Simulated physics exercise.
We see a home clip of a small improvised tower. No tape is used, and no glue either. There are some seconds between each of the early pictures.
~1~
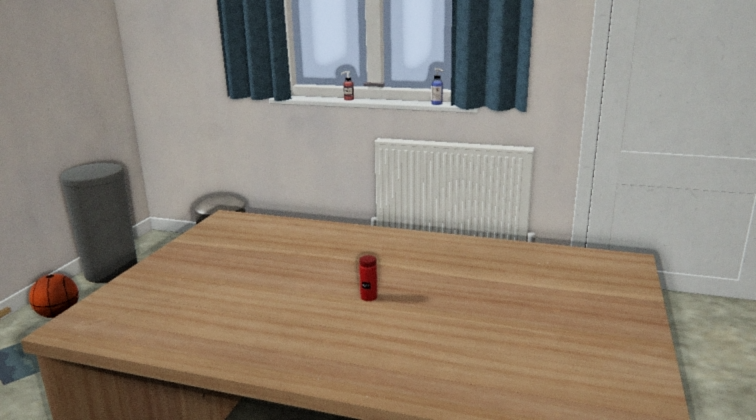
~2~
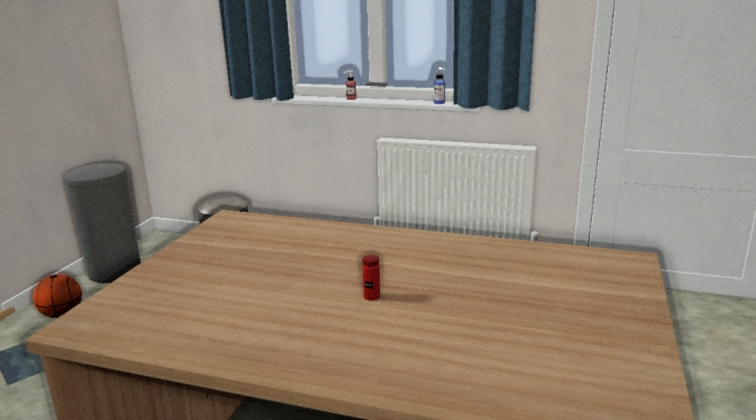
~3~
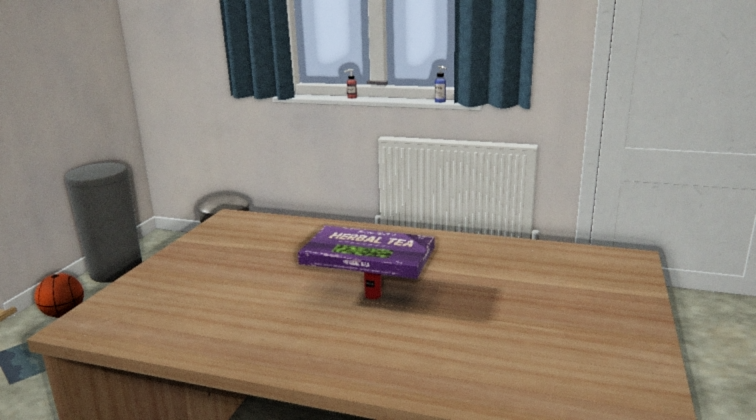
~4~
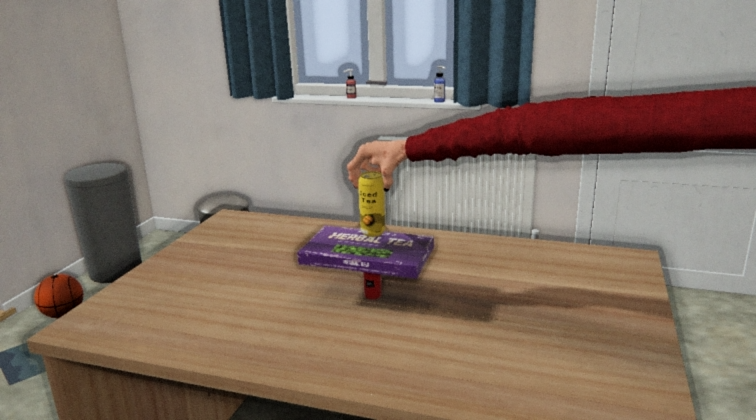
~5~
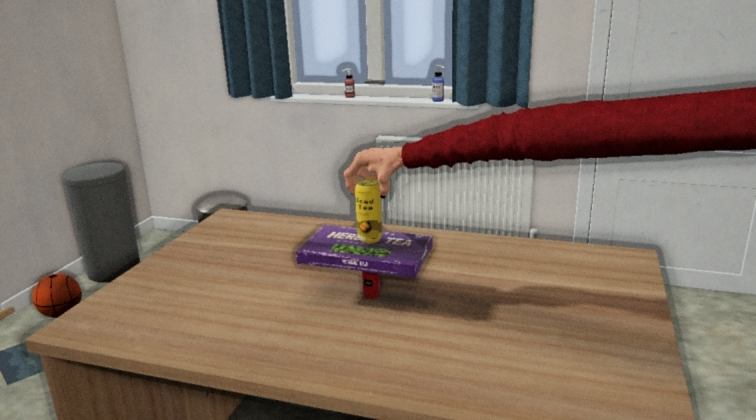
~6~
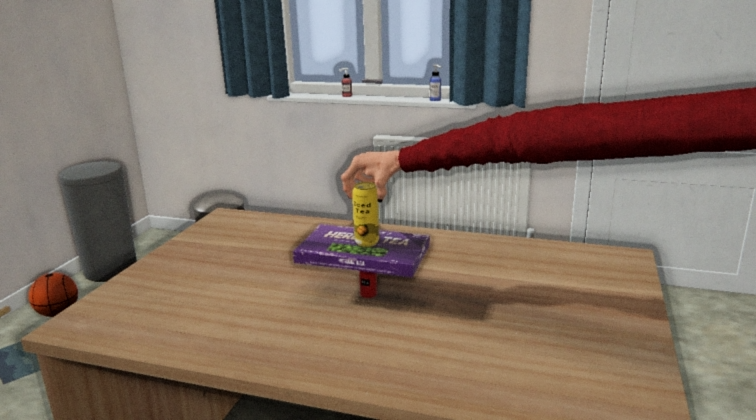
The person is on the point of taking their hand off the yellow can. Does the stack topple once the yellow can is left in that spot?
No - so the pile rests quietly where it is.
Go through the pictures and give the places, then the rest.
The last thing is not in view yet, in the first picture.
The last thing is not in view yet, in the second picture.
The last thing is not in view yet; purple packet (368, 250), in the third picture.
On its way; yellow can (372, 205); purple packet (368, 250), in the fourth picture.
On its way; yellow can (369, 211); purple packet (366, 250), in the fifth picture.
Set down, still held; yellow can (366, 215); purple packet (363, 249), in the sixth picture.
Then, 0.20 s later than the last frame, all is still.
Then, 0.40 s later than the last frame, yellow can resting near (366, 215).
When it is over, all 3 as before. End places, in pixels of the last picture, yellow can near (366, 215). The stack keeps its balance.
